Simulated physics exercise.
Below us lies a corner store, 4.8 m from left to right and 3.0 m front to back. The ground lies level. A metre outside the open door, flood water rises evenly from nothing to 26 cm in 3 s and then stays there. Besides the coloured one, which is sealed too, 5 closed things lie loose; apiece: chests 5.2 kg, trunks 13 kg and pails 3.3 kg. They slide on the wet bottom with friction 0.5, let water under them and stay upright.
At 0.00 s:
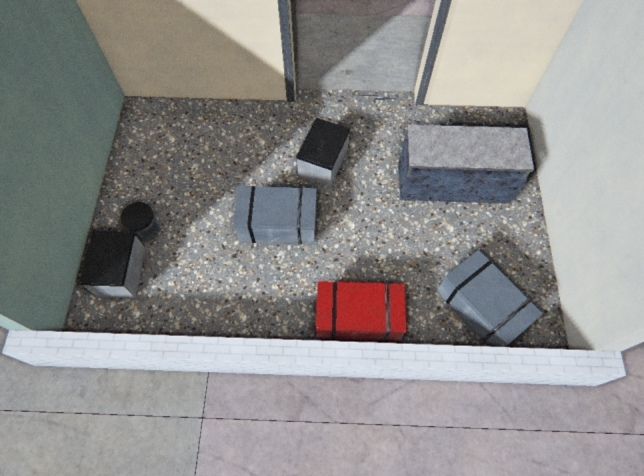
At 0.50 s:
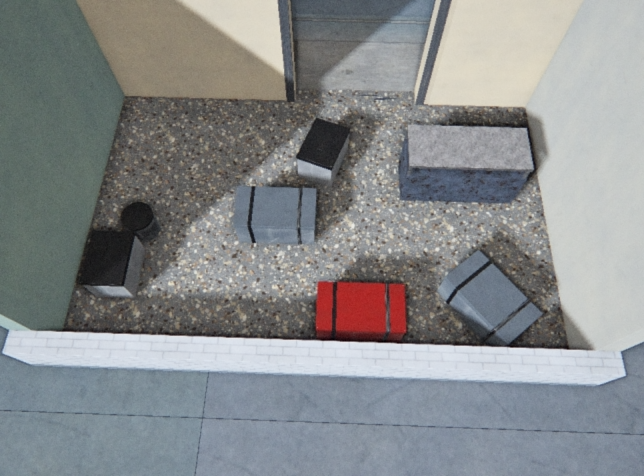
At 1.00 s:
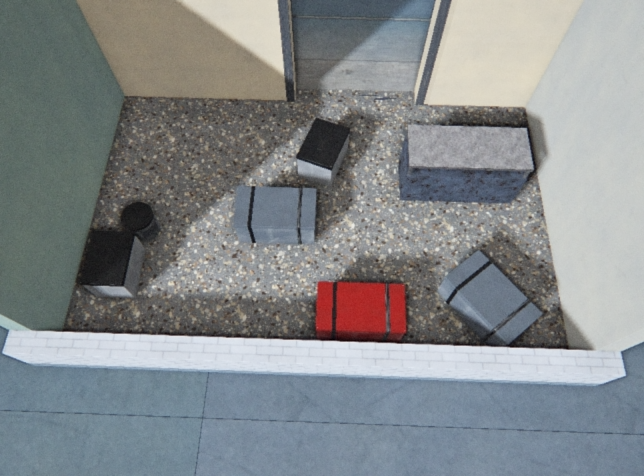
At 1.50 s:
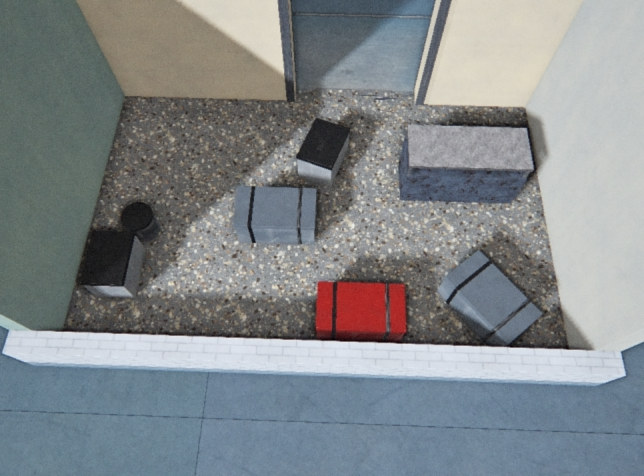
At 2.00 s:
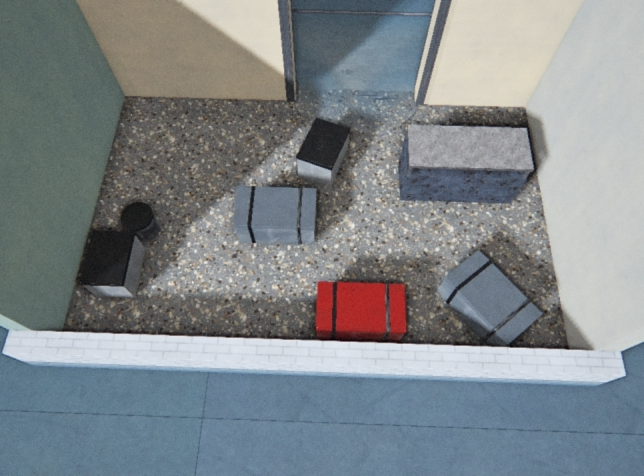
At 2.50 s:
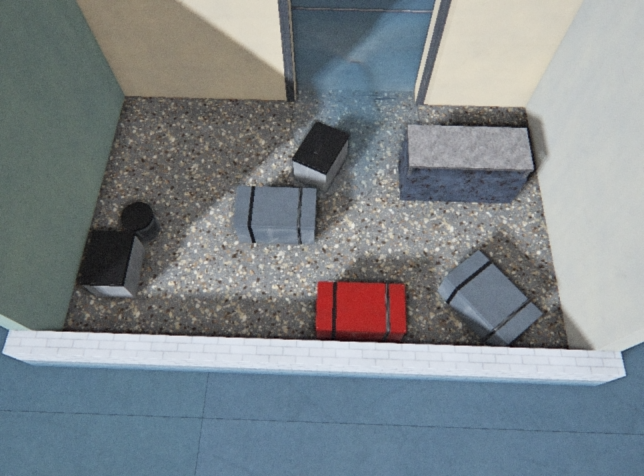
Corner store floor seen from above, with blue water covering the ground outside and spreading in through the doorway toward scattered trunks.
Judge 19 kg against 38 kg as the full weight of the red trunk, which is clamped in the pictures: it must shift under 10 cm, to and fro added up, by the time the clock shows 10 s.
Verdict: Neither load is enough.
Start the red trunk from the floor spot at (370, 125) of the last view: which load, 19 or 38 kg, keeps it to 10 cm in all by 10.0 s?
Neither is enough.
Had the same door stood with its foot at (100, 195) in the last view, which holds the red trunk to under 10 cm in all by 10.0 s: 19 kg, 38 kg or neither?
Then neither weight holds it.
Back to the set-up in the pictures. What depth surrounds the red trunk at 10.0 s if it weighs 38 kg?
Roughly 13 cm.
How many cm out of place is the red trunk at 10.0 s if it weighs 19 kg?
Roughly 120 cm.
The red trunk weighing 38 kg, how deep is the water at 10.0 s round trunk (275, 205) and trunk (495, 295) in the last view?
Roughly 9 and 12 cm.
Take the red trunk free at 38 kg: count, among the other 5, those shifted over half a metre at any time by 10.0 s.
That makes 5.
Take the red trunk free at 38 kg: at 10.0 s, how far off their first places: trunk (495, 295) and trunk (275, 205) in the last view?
In turn: 40 cm, 100 cm.
After 3.5 s the red trunk would be 0 cm from its start with 19 kg and 0 cm from its start with 38 kg; 2 cm of water round it then.
After 4.5 s the red trunk would be 13 cm from its start with 19 kg and 13 cm from its start with 38 kg; 7 cm of water round it then.
After 7.0 s the red trunk would be 116 cm from its start with 19 kg and 18 cm from its start with 38 kg; 14 cm of water round it then.
After 10.0 s the red trunk would be 122 cm from its start with 19 kg and 173 cm from its start with 38 kg; 13 cm of water round it then.
